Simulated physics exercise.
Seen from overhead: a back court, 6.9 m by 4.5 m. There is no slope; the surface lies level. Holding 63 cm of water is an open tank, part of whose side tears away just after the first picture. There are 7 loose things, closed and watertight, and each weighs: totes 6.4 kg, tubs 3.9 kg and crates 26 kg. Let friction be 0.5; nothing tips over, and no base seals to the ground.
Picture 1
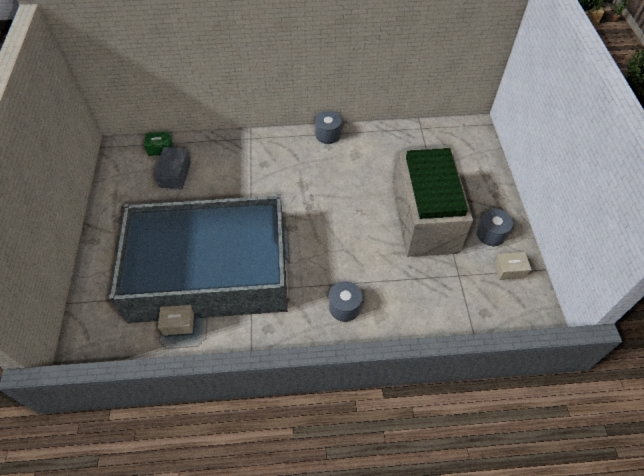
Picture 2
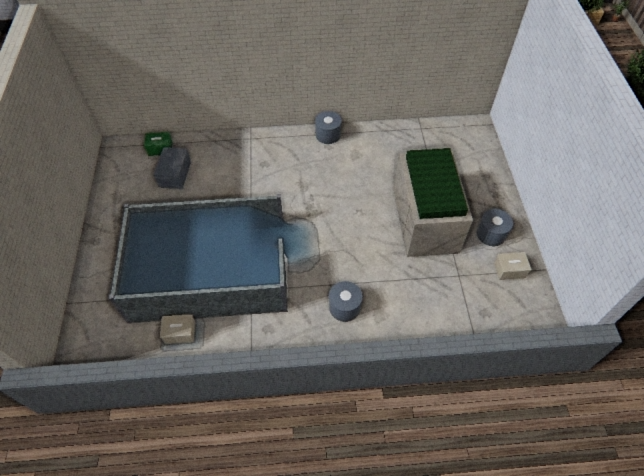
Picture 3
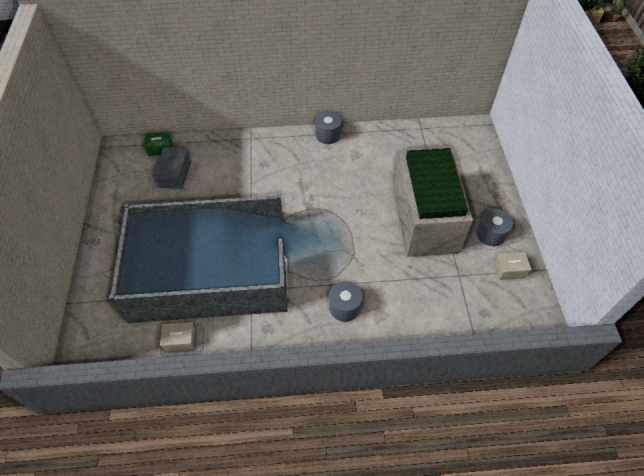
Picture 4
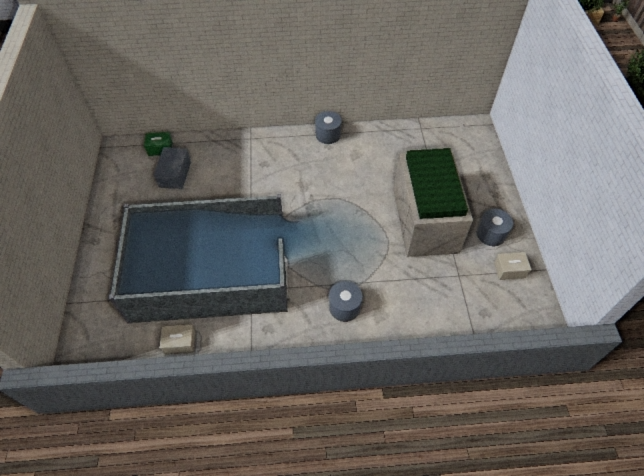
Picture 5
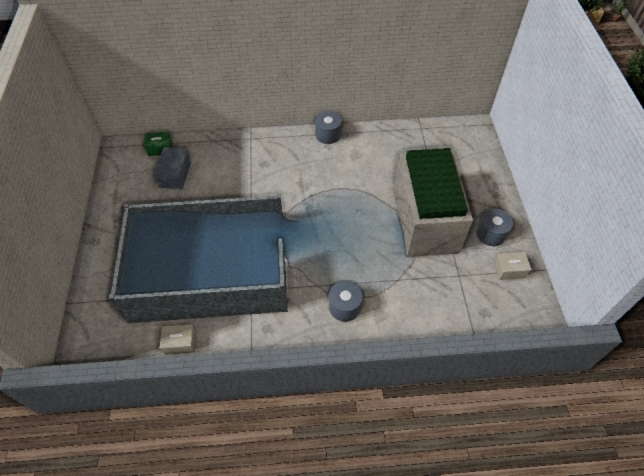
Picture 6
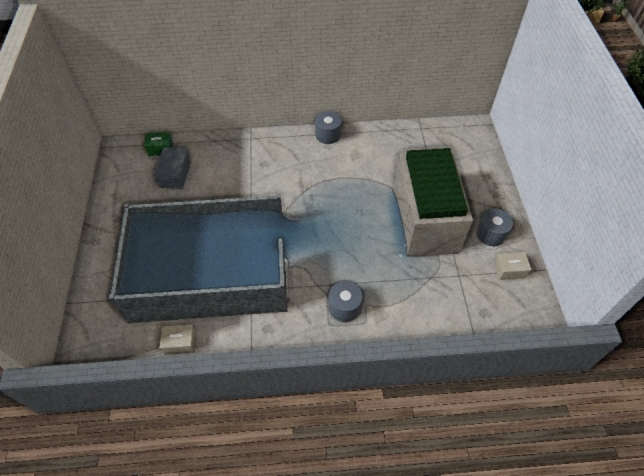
Water poured through a gap that opened in the right side of a raised tank and spread in a widening pool across the walled court, reaching the grass-topped block and a grey tub.
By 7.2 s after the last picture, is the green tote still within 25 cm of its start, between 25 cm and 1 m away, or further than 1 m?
Outcome: About the same spot.
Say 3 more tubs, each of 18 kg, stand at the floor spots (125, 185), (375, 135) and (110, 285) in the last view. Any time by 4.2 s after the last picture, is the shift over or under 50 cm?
Listed order gives within the limit, above the limit, within the limit.
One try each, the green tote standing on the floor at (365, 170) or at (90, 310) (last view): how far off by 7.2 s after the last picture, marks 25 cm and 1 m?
One try each gives this: It wanders off a long way, then it remains roughly in place.
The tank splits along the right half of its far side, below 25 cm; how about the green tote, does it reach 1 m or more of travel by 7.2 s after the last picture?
In that scenario the green tote would have been washed far off.
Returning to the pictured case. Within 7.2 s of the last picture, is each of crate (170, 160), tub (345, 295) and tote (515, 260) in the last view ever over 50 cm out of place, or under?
Item by item, they came out below the mark, below the mark and above the mark.
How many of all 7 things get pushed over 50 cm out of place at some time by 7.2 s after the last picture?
My count gives 3.
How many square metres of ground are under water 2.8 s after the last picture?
The covered patch comes to about 18 m2.
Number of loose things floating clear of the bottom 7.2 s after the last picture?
That would be 2 of them.
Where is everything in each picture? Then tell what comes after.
The green tote at (157, 139), on the bottom; water covers 2.9 m2; 0 of 7 have shifted, in the first picture.
The green tote at (157, 139) rests on the ground; 3.3 m2 under water; 1 of 7 have shifted, in the second picture.
The green tote at (157, 139) rests on the ground; water covers 4.0 m2; 1 of 7 have shifted, in the third picture.
The green tote at (157, 139), on the bottom; 4.8 m2 under water; 1 of 7 have shifted, in the fourth picture.
The green tote at (157, 139), on the bottom; water covers 5.7 m2; 1 of 7 have shifted, in the fifth picture.
The green tote at (157, 139) rests on the ground; water covers 6.5 m2; 1 of 7 have shifted, in the sixth picture.
Then, 0.9 s after the last picture the green tote is near (157, 139), 0.0 m from its start, aground; 0 afloat.
Then, 2.8 s after the last picture the green tote is near (157, 139), 0.0 m from its start, aground; 2 afloat.
Then, 4.8 s after the last picture the green tote is near (157, 139), 0.0 m from its start, aground; 2 afloat.
Then, 7.2 s after the last picture the green tote is near (157, 139), 0.0 m from its start, aground; 2 afloat.
